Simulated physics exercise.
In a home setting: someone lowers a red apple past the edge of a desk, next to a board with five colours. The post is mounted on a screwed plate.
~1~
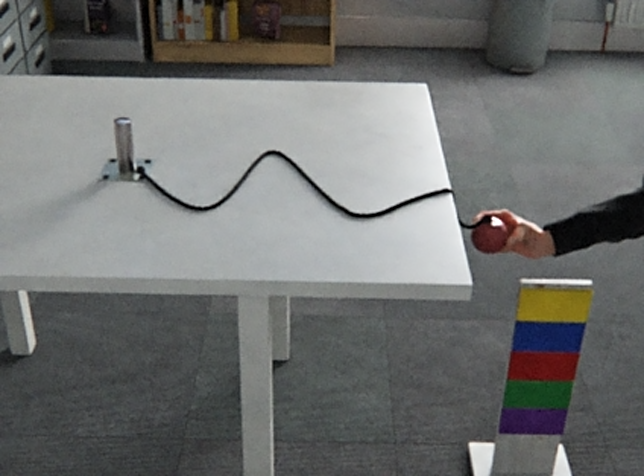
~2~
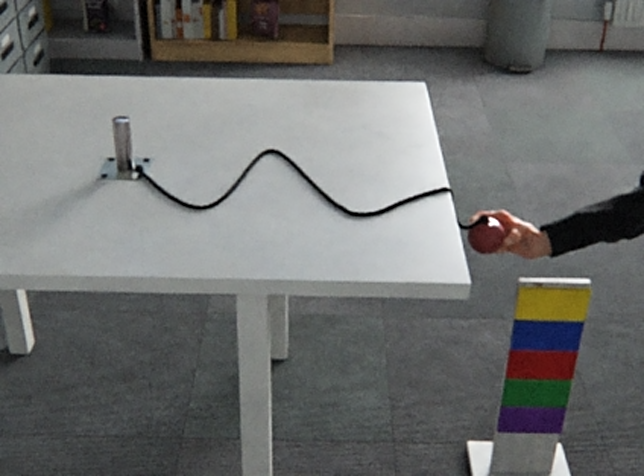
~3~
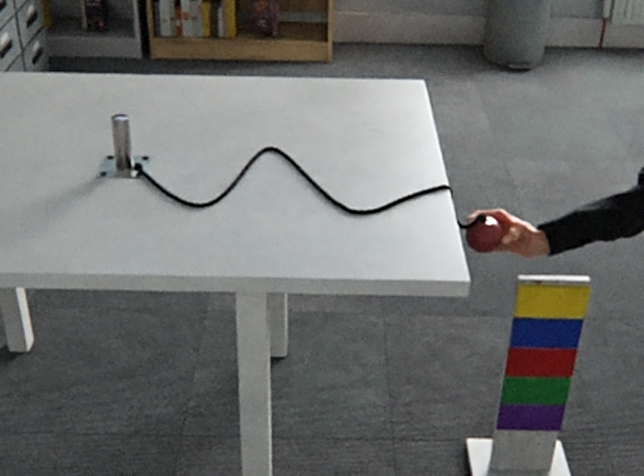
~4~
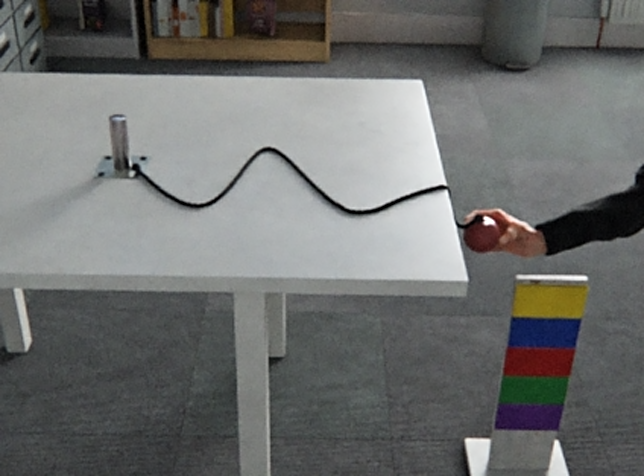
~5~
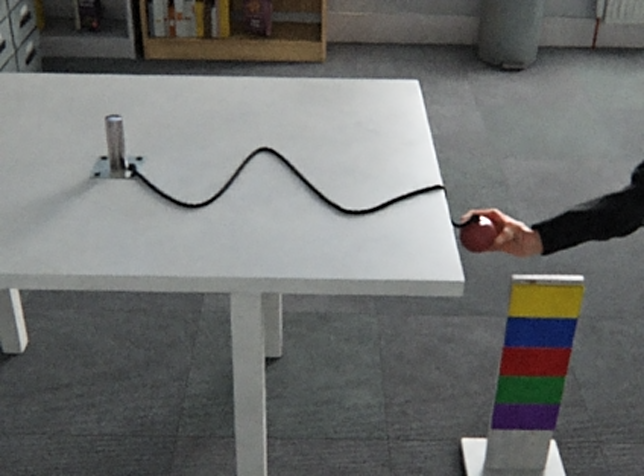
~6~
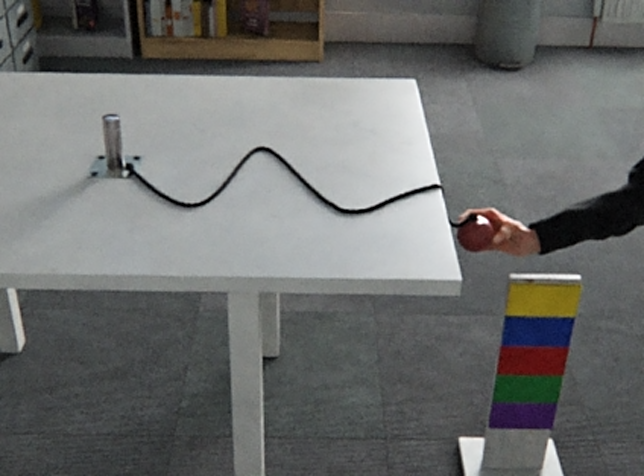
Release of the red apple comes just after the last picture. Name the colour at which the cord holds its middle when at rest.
Purple.
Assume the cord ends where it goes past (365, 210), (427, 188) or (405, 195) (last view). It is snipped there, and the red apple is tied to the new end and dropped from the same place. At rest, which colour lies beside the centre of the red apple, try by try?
Taking the cuts in order: Yellow, then red, then blue.
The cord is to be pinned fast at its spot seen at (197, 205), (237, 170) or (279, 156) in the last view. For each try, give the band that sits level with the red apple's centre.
Green, then red, then blue.
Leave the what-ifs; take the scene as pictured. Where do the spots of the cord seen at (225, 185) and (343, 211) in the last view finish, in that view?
The first at (288, 177), the second at (432, 271).
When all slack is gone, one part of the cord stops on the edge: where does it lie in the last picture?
That point sits at about (293, 170).
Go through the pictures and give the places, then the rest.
Red apple (489, 236); yellow (555, 307); blue (549, 338); red (544, 367); green (538, 395); purple (533, 422), in the first frame.
Red apple (486, 236); cord through (162, 189) (234, 187) (284, 156) (329, 199) (416, 197), in the second frame.
Red apple (484, 235), in the third frame.
Red apple (482, 235); cord through (159, 188) (231, 185) (281, 154) (326, 197) (413, 195), in the fourth frame.
Red apple (478, 235), in the fifth frame.
Red apple (476, 234); cord through (152, 187) (225, 185) (275, 154) (320, 197) (407, 194), in the sixth frame.
A little later, apple near (453, 390); level with green.
Next, apple near (394, 407); level with green.
Later still, apple near (427, 428); level with purple.
When it is over, apple near (413, 424); level with purple. The cord holds its middle at purple.
